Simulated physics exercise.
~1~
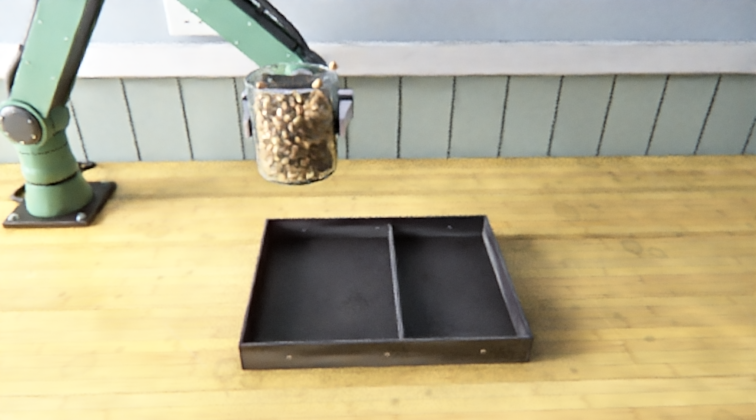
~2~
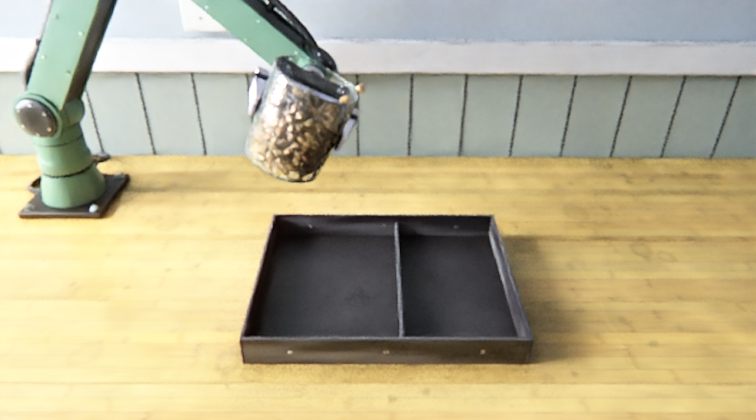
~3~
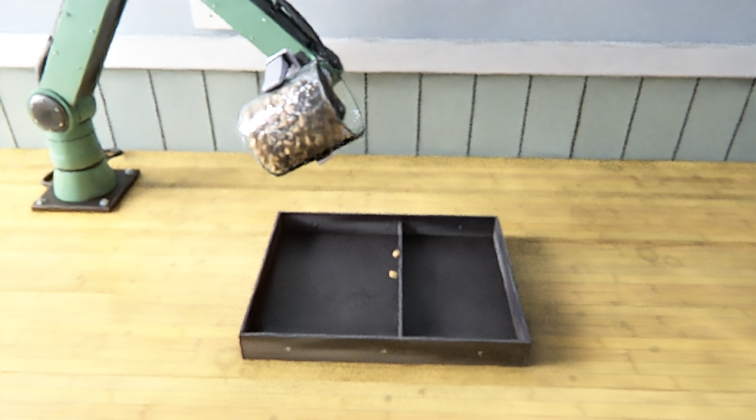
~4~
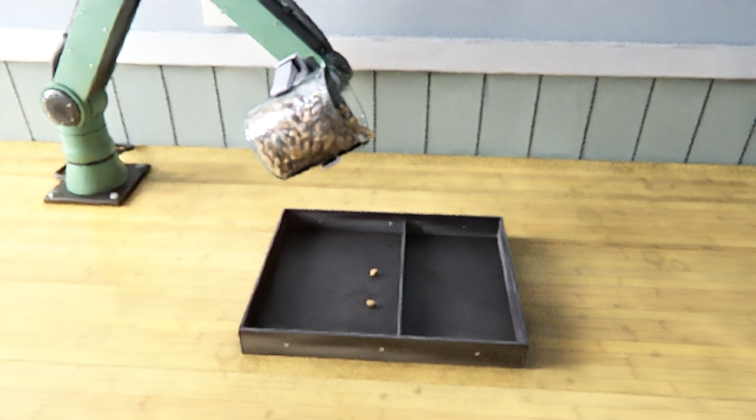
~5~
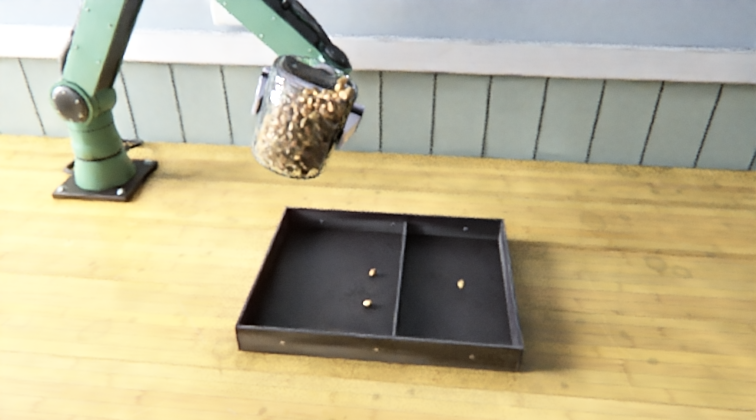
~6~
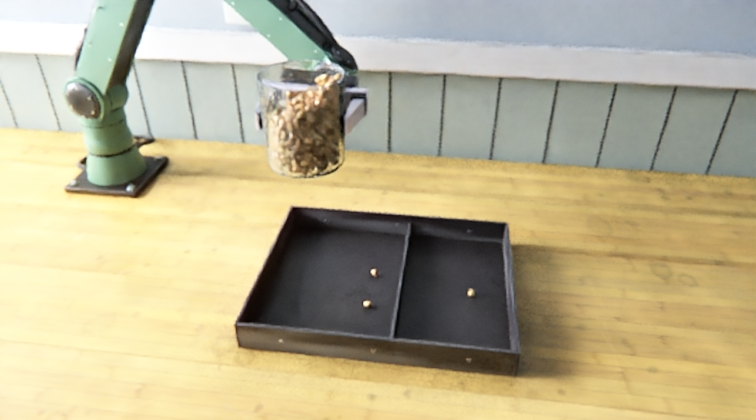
On a pale wooden tabletop before a panelled wall, a green robotic arm holds a clear beaker packed with dried beans above a black tray split by a cross wall. The arm tips the beaker forward, and the heap slides toward its rim. As it leans further, two beans drop out and settle in the part of the tray nearer the arm. The arm then swings the beaker back, and a third bean lands in the far part. Finally the beaker stands upright again, still full, with just three beans lying below.
